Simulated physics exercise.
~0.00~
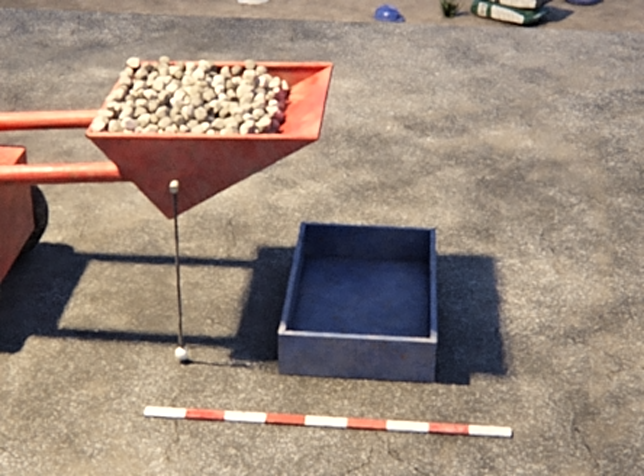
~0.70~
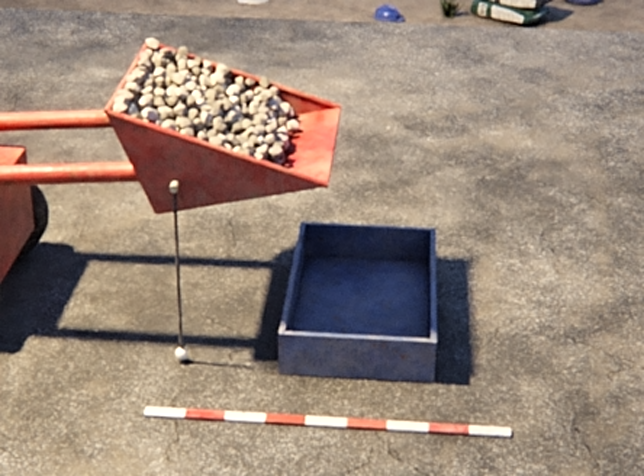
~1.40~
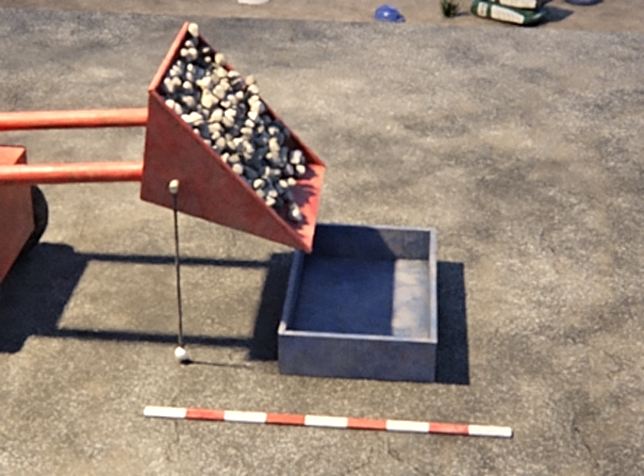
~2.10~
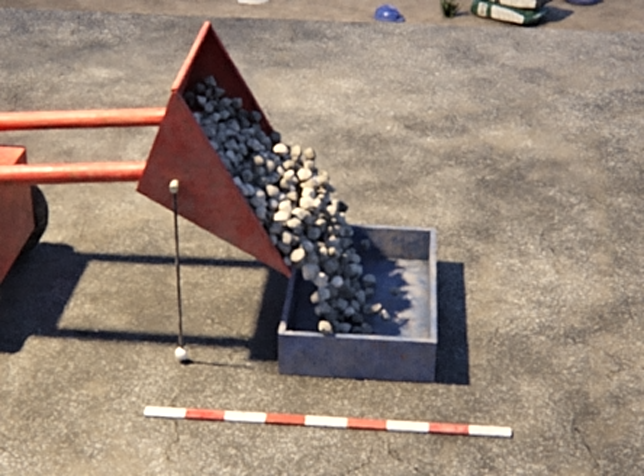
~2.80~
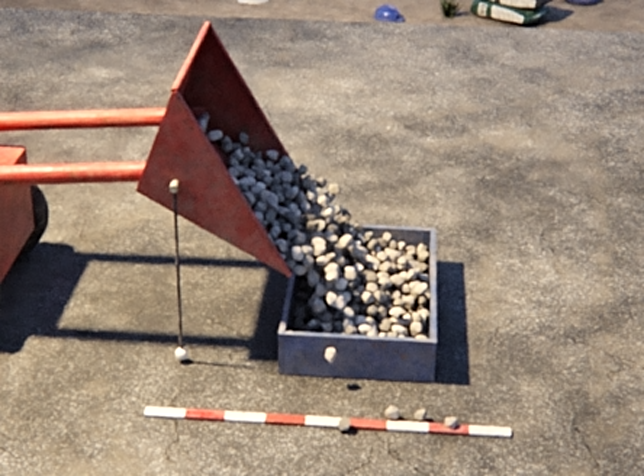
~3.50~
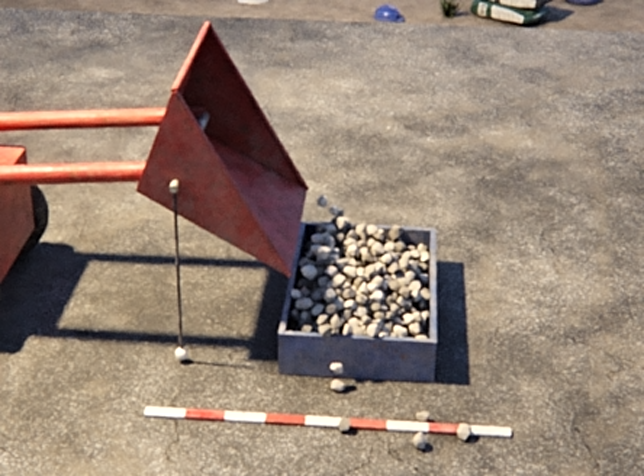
On a patch of rough grey ground in sunlight, seen from above and to the side, a red bucket heaped with pale stones is held out on two red arms from the left. A blue-grey open bin sits below to its right, behind a red and white striped rod lying on the ground. The bucket tips steadily to the right, and the stones slide towards its lower lip. Once it stops, steeply tilted, they pour into the bin and spread across it. The bucket ends up looking nearly empty, with the bin heaped and a few stray stones lying in front, around the striped rod.
